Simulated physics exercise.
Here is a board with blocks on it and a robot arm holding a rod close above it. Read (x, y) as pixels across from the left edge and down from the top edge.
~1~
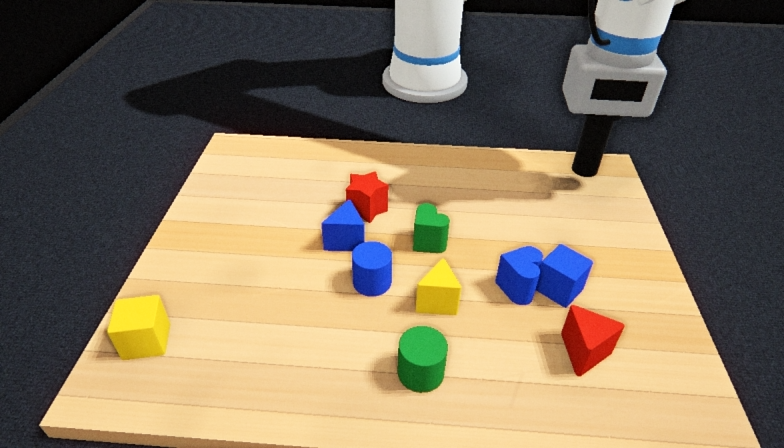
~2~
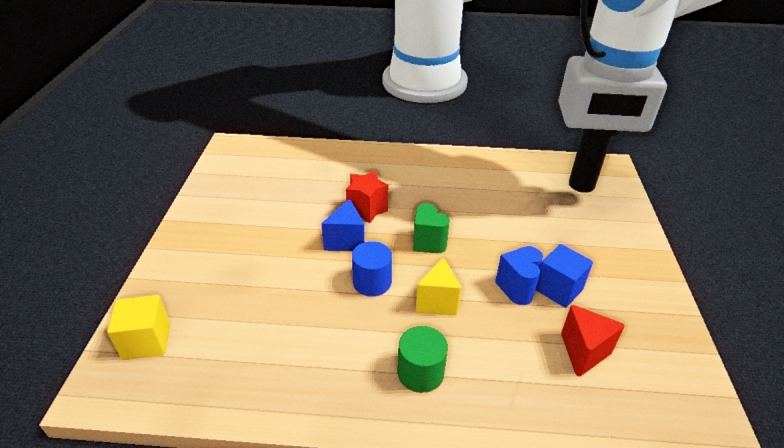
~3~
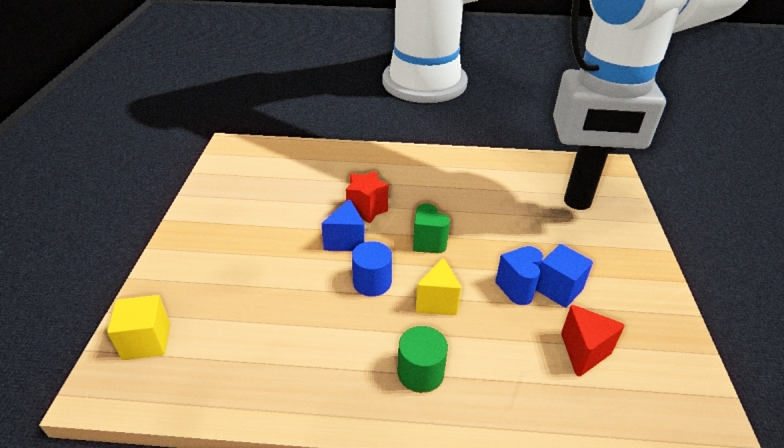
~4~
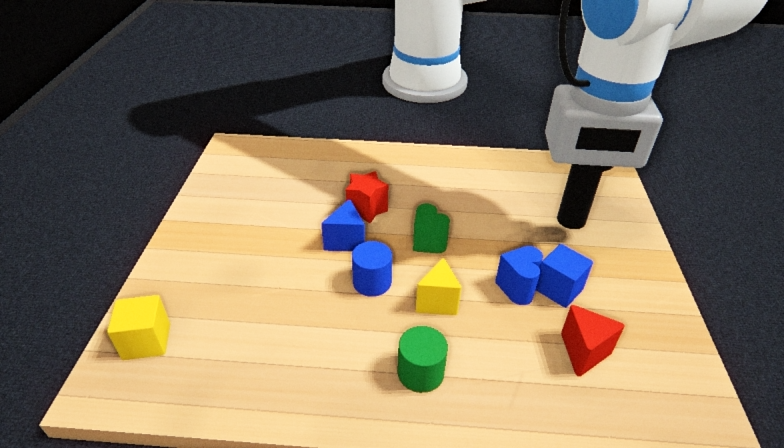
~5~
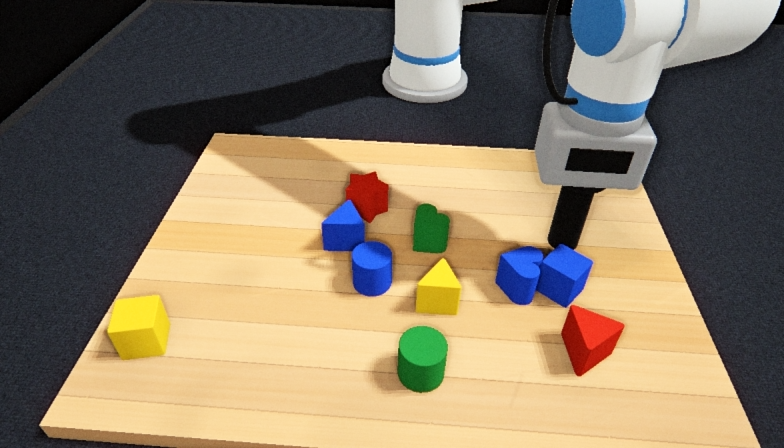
Robot arm moving a black rod down the board's right side toward two blue blocks, while all the coloured blocks stay still.
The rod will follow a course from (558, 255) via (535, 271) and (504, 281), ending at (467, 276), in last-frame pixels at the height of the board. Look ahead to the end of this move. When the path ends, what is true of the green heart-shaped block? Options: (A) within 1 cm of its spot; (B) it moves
My pick is A.
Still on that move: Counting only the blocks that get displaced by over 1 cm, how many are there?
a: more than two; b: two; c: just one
Correct choice: B.
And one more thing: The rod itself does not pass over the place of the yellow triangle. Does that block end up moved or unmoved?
Left in place.
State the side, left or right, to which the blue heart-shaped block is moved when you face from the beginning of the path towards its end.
That block drifts left.
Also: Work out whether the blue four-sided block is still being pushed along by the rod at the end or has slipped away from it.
It is no longer ahead.
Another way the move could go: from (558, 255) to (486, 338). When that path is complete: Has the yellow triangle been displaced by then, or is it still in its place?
My prediction: It moves.
On the path given first. One third of the way, rod at (539, 258); blue heart-shaped block at (520, 264); blue four-sided block at (565, 270), turned 35° anticlockwise.
Two thirds of the way, rod at (506, 267); blue heart-shaped block at (498, 279), turned 35° anticlockwise; blue four-sided block at (561, 272), turned 60° anticlockwise.
At the end, rod at (469, 262); green heart-shaped block not moved; yellow triangle not moved; blue heart-shaped block at (493, 280), turned 50° anticlockwise; blue four-sided block at (561, 272), turned 60° anticlockwise.
